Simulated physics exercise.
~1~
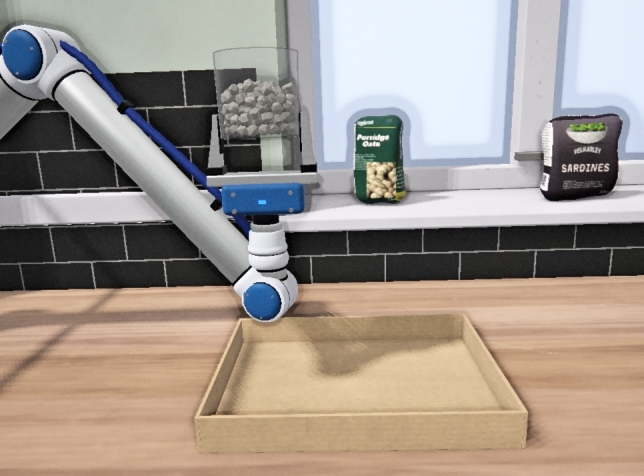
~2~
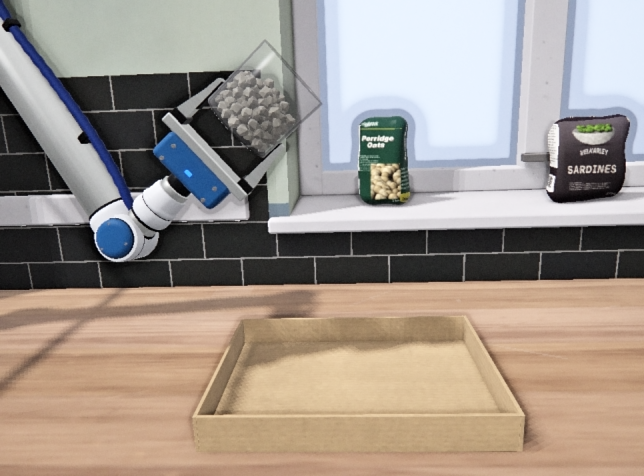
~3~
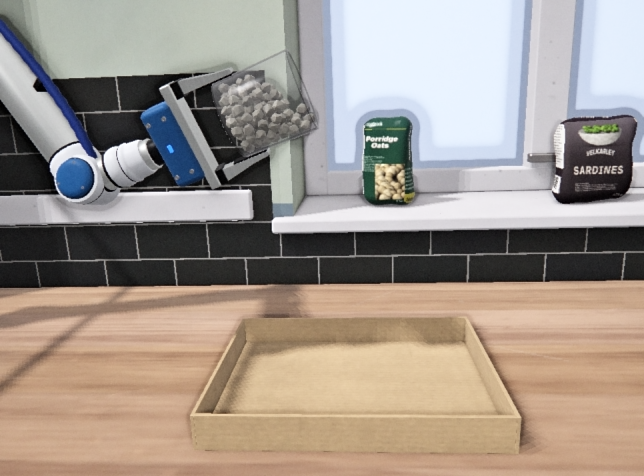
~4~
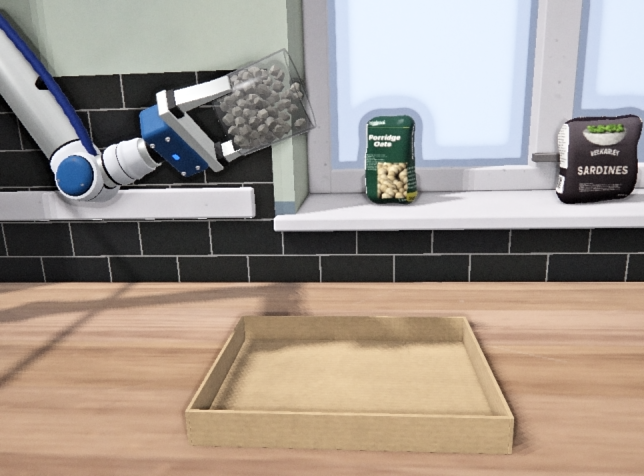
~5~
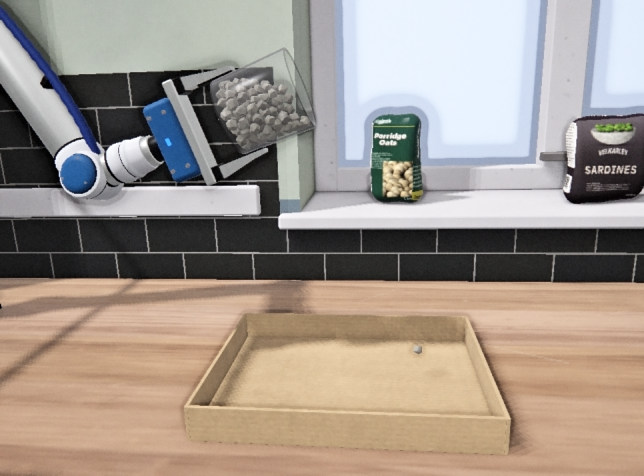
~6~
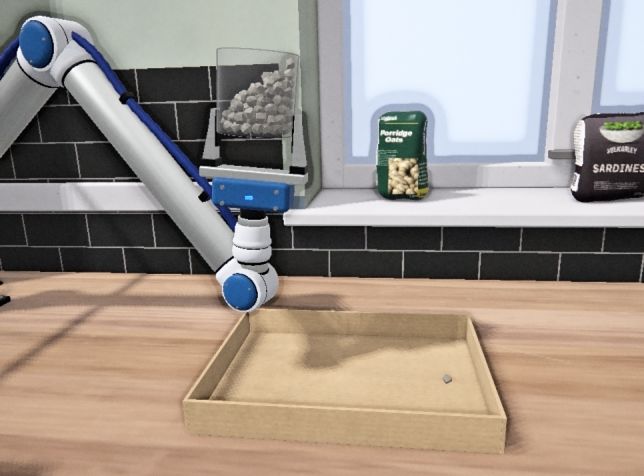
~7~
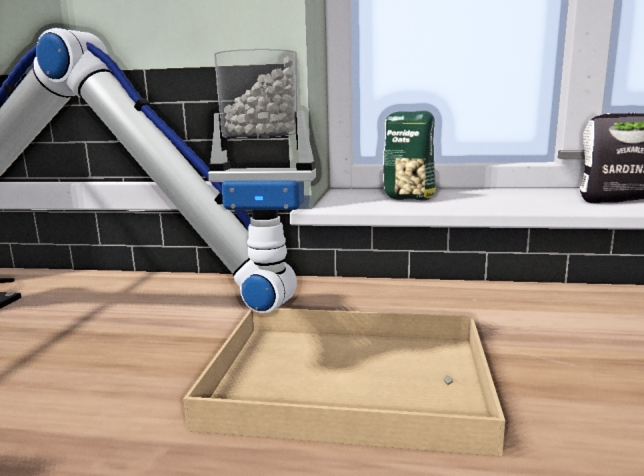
On a kitchen counter, a robot arm tips a tumbler of pebbles, dropping one into a tray, then rights it.
